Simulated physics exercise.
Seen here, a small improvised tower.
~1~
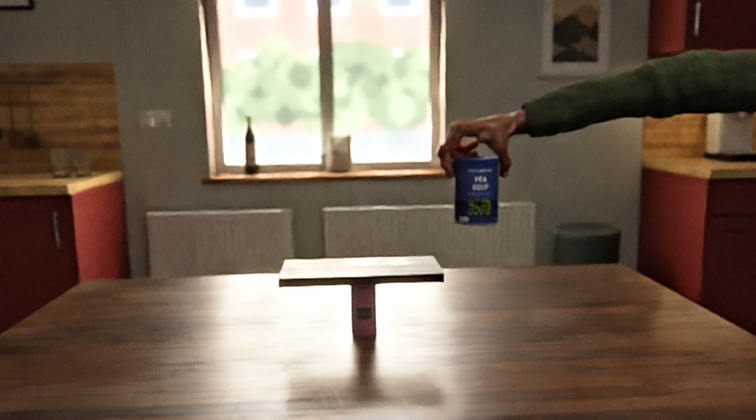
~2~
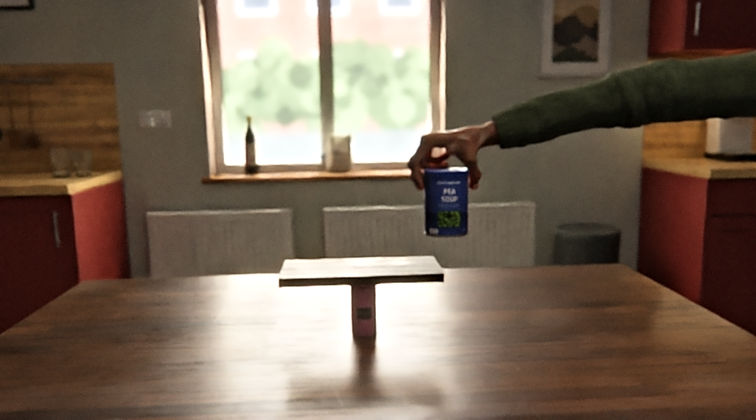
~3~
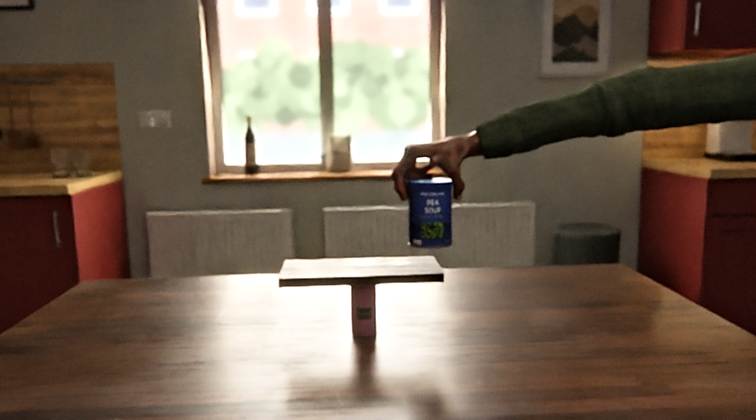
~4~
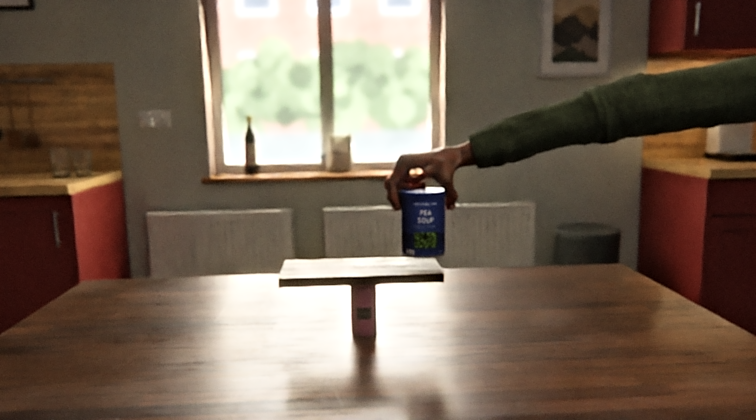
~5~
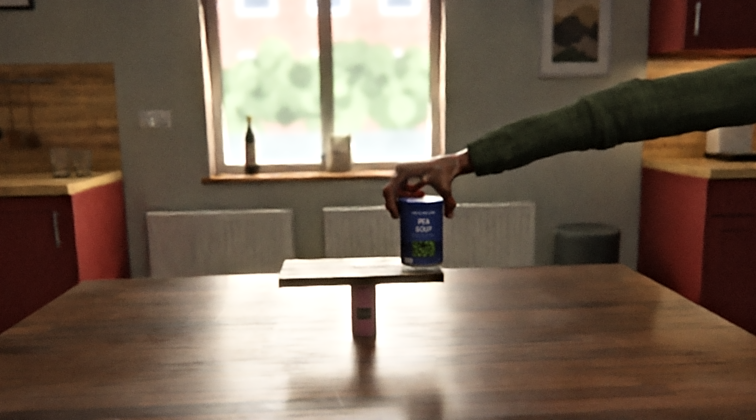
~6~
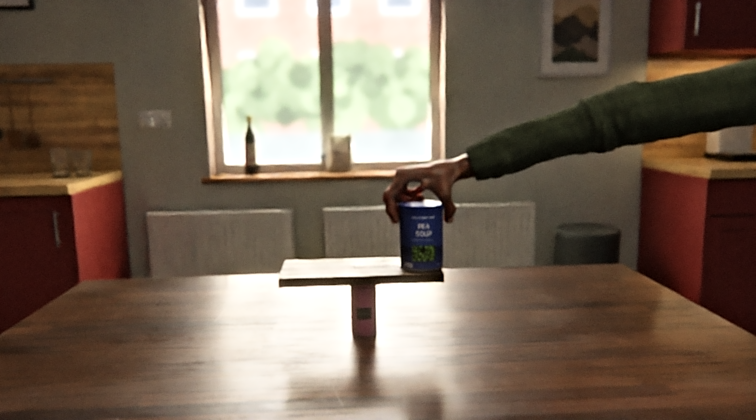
At first, a hand in a green sleeve holds a blue tin of pea soup above and to the right of a flat board balanced on a narrow upright support on a wooden table. The arm moves left and lowers the tin, then sets it on the board's right end, keeping hold of its top.
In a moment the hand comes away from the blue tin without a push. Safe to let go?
Outcome: The stack loses its balance.
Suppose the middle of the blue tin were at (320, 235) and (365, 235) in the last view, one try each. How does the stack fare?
First try: It comes apart; second try: It stays up.
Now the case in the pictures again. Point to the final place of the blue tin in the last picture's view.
At about (495, 318).
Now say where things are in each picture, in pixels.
On its way; blue tin (476, 190); black board (361, 271), in the first picture.
On its way; blue tin (446, 201); black board (361, 271), in the second picture.
On its way; blue tin (430, 212); black board (361, 271), in the third picture.
On its way; blue tin (423, 222); black board (361, 271), in the fourth picture.
On its way; blue tin (421, 230); black board (361, 271), in the fifth picture.
In place under the hand; blue tin (421, 235); black board (361, 271), in the sixth picture.
Then, 0.40 s on from there, blue tin now fallen; black board turned 59° from how it was put.
Then, 1.20 s on from there, black board turned 38° from how it was put.
In the end, fallen, blue tin and black board; left askew, pink shaker. At the end, from the last picture's camera, blue tin near (495, 318). The stack comes apart.
